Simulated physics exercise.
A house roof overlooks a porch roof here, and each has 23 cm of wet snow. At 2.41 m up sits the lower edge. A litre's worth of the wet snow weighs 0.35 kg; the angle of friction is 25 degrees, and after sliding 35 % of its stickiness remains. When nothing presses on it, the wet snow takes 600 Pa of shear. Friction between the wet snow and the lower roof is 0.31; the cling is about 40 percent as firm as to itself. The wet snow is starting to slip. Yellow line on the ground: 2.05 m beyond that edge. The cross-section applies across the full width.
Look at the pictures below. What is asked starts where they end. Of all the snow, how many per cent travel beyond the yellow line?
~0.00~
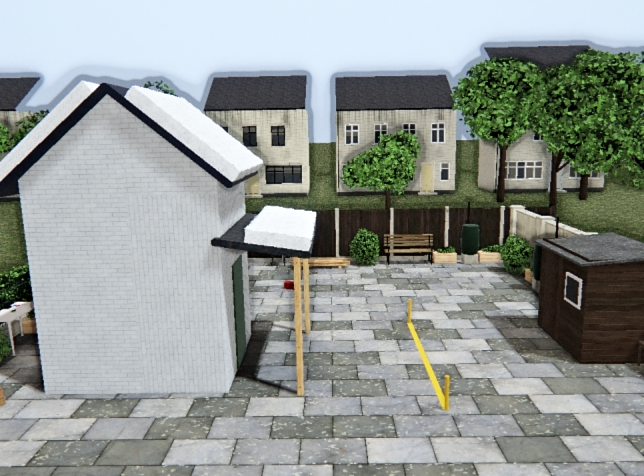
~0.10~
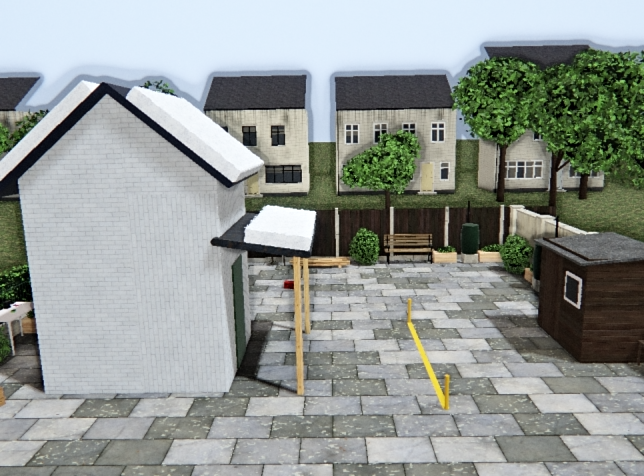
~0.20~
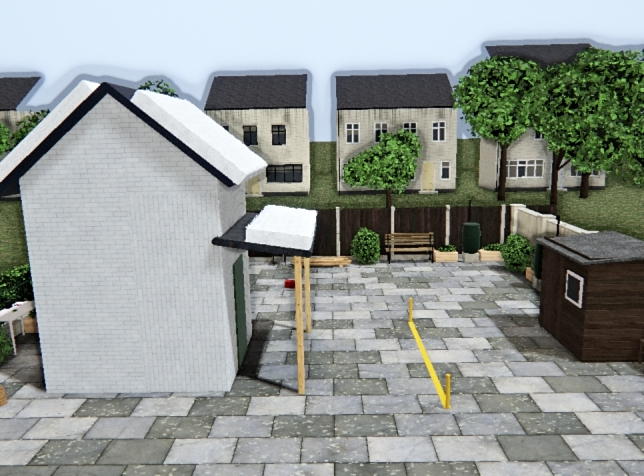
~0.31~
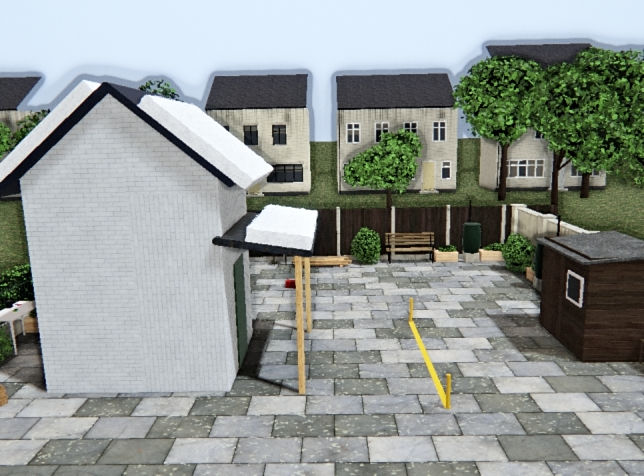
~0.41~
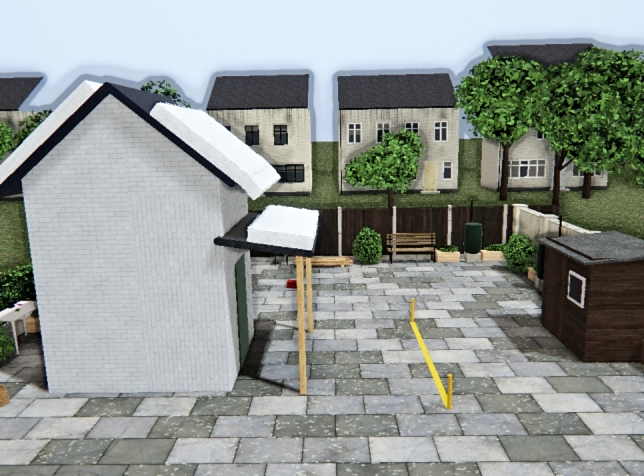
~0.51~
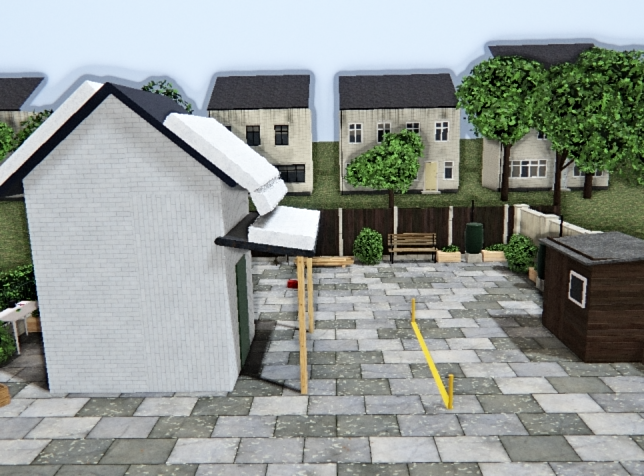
Something like 25 %.
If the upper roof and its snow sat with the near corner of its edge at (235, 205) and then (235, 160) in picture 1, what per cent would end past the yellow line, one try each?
It would be 7 percent for the first setting and 35 percent for the second.
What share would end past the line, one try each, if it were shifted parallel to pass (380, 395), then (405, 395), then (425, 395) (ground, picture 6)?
One by one: 55 in a hundred, 40 in a hundred, 35 in a hundred.
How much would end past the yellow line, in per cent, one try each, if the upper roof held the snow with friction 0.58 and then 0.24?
It would be 0 % the first time and 18 % the second.
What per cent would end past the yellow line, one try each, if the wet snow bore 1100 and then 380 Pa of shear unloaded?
Expect about 8 in a hundred, then about 30 in a hundred.
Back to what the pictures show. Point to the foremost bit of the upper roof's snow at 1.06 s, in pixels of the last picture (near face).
(350, 254) or thereabouts.
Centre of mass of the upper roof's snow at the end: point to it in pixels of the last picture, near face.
About (411, 369).
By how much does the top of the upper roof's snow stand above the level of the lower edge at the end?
Roughly 0.4 m.
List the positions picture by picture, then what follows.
The first frame shows foremost bit of the wet snow at (234, 170).
The second frame shows foremost bit of the wet snow at (235, 170), its middle shifted 2.5 cm, 1 % of it past the upper edge, in one piece.
The third frame shows foremost bit of the wet snow at (240, 183), its middle shifted 9.9 cm, 5 % of it past the upper edge, in one piece.
The fourth frame shows foremost bit of the wet snow at (246, 177), its middle shifted 23 cm, 11 % of it past the upper edge, in one piece.
The fifth frame shows foremost bit of the wet snow at (256, 189), its middle shifted 41 cm, 20 % of it past the upper edge, cracking.
The sixth frame shows foremost bit of the wet snow at (267, 201), its middle shifted 64 cm, 32 % of it past the upper edge, cracking.
After 1.06 s, none is below the lower edge and 0 % is past the line.
After 1.70 s, 63 % is below the lower edge and 8 % is past the line.
After 2.35 s, 73 % is below the lower edge and 25 % is past the line.
After 3.00 s, 73 % is below the lower edge and 25 % is past the line.
After 3.10 s, 73 % is below the lower edge and 25 % is past the line.
